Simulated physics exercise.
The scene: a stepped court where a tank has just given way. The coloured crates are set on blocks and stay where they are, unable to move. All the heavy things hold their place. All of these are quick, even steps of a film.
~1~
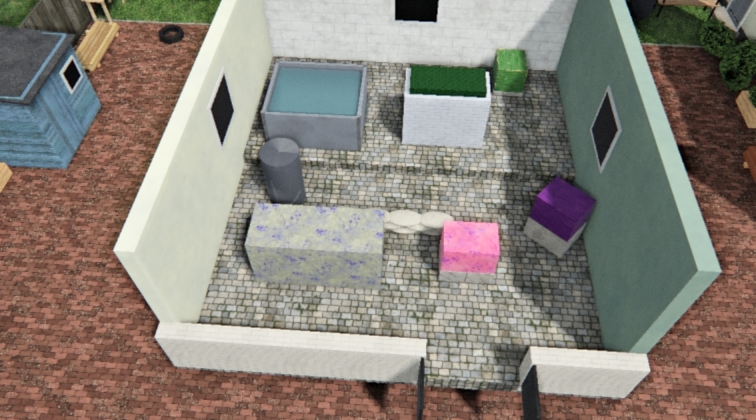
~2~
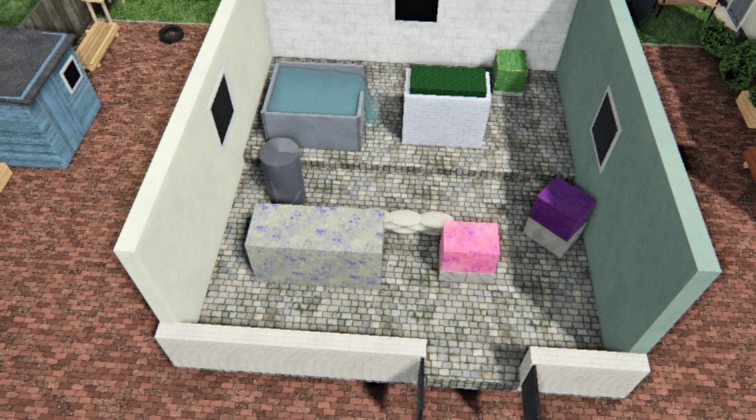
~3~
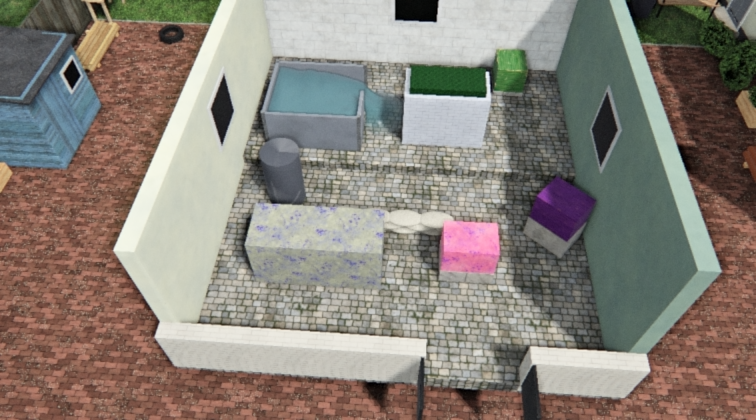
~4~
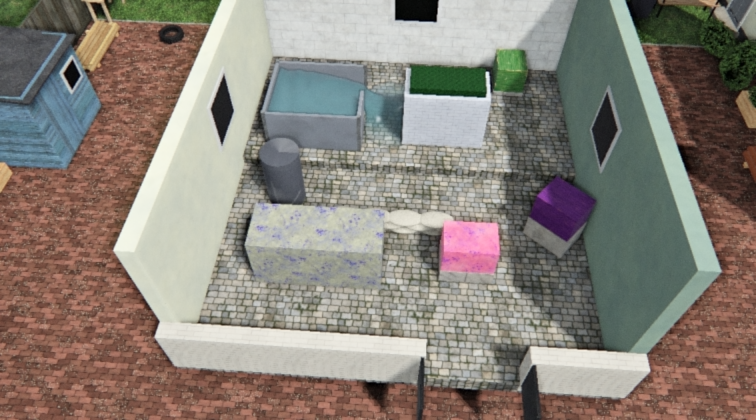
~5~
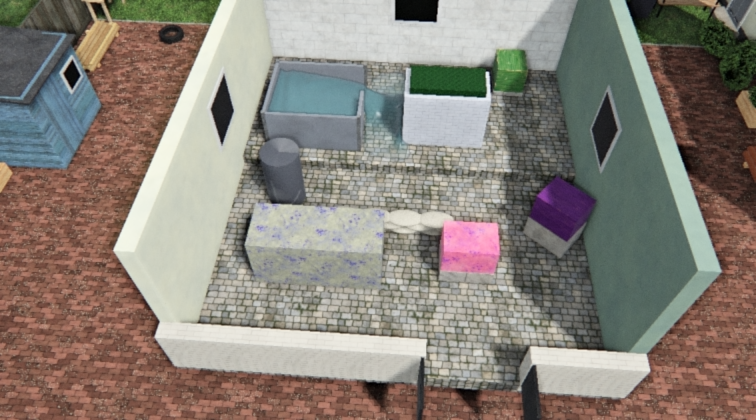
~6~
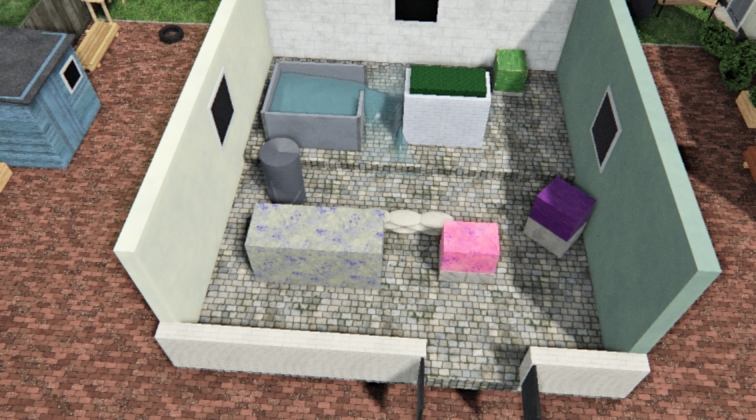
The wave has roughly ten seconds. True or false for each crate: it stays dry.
Pink crate: True, it stays dry; green crate: False, it gets wet; purple crate: True, it stays dry.
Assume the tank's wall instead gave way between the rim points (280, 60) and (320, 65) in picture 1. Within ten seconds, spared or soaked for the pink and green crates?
Result - pink crate stays clear, green crate gets flooded.
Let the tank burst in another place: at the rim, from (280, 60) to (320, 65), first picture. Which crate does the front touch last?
The pink crate comes last.
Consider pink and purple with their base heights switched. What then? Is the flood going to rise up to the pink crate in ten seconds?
Note: Pink crate is left dry.
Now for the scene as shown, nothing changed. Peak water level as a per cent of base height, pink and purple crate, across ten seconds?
The first comes to 40 per cent and the second to 50 per cent.
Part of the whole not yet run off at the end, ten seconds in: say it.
Roughly 98 per cent.
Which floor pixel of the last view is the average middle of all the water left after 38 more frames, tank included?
At about (432, 144).
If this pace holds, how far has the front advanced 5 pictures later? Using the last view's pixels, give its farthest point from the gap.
Front's tip: Near (558, 88).
A moment on, water covers 25 % of the floor; the pink crate not reached, the green crate water round its plinth, the purple crate not reached.
Next, water covers 30 % of the floor; the pink crate not reached, the green crate water round its plinth, the purple crate not reached.
Then, water covers 45 % of the floor; the pink crate water round its plinth, the green crate water round its plinth, the purple crate water round its plinth.
Later, water covers 75 % of the floor; the pink crate water round its plinth, the green crate water round its plinth, the purple crate water round its plinth.
In the end, water covers 85 % of the floor; the pink crate stayed above the water, the green crate was topped, the purple crate stayed above the water.
